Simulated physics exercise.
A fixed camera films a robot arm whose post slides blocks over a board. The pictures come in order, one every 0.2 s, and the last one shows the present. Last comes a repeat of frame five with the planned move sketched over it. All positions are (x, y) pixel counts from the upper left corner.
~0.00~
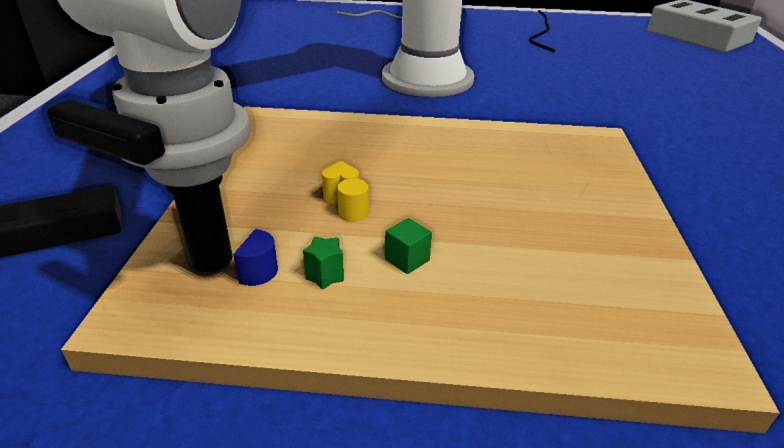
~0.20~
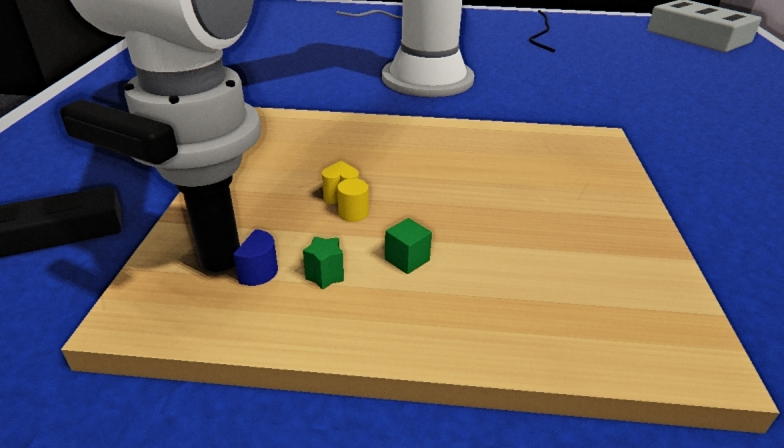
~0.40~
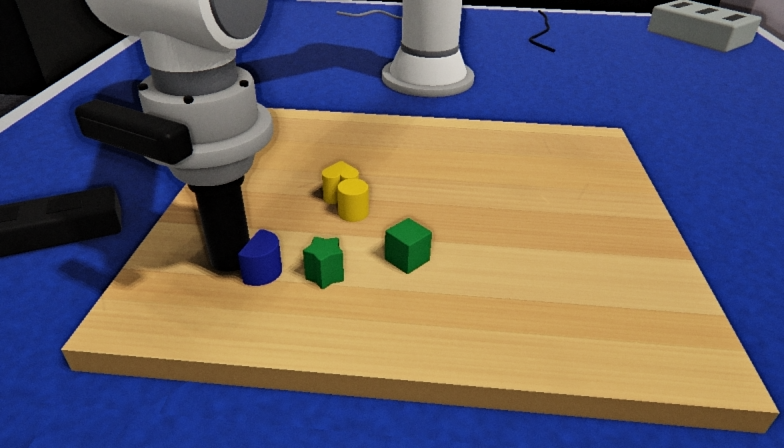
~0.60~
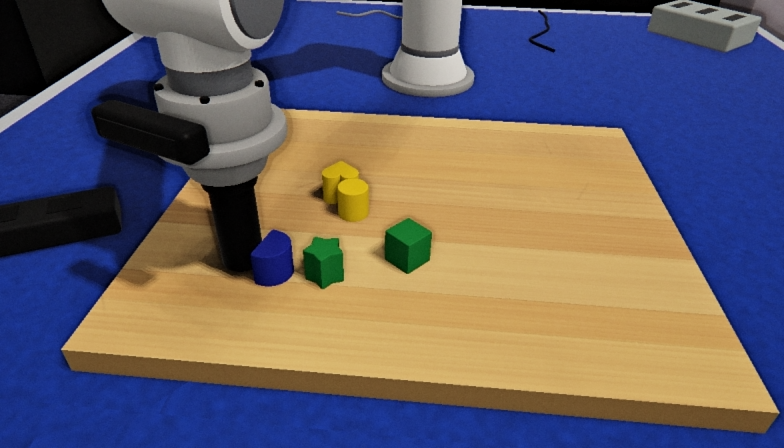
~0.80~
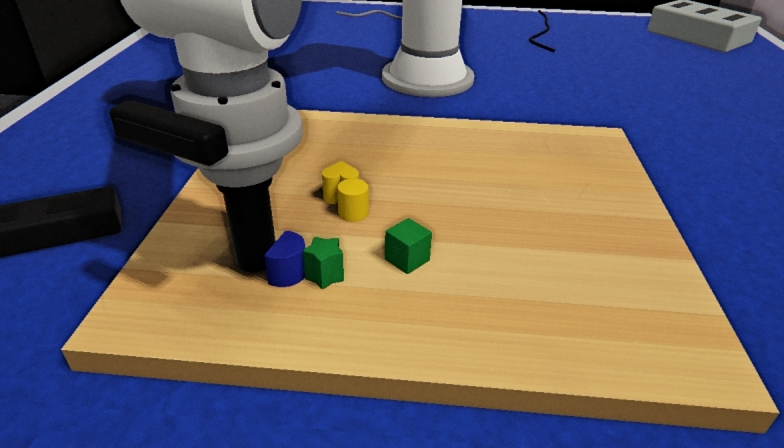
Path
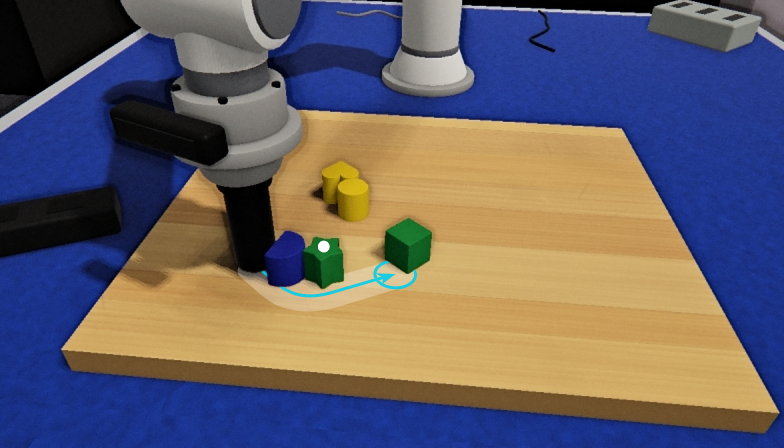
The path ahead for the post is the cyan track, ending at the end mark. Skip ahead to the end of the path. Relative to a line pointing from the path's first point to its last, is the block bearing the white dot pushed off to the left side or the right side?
The shift goes left.
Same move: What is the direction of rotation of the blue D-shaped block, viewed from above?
Top view: Clockwise.
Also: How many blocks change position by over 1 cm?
3 or more.
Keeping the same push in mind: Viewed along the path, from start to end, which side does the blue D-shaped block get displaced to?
Off to the right side.
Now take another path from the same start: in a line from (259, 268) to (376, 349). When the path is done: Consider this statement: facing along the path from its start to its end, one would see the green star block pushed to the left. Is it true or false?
True - the claim holds.
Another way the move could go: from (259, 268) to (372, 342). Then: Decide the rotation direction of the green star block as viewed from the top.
Spins counterclockwise.
Drawn move, from (259, 268) by way of (292, 293) and (346, 288) to (395, 274); the dot is on the green star block.
What follows on the original path. One third of the way, post (292, 285); blue D-shaped block (327, 263), turned 35° anticlockwise; green star block (352, 248), turned 65° anticlockwise.
Two thirds of the way, post (348, 280); blue D-shaped block (382, 266), turned 15° anticlockwise; green star block (380, 241), turned 105° anticlockwise.
At the end, post (395, 266); blue D-shaped block (410, 266), turned 40° clockwise; green star block (421, 227), turned 125° anticlockwise; green square (438, 211), turned 25° anticlockwise.
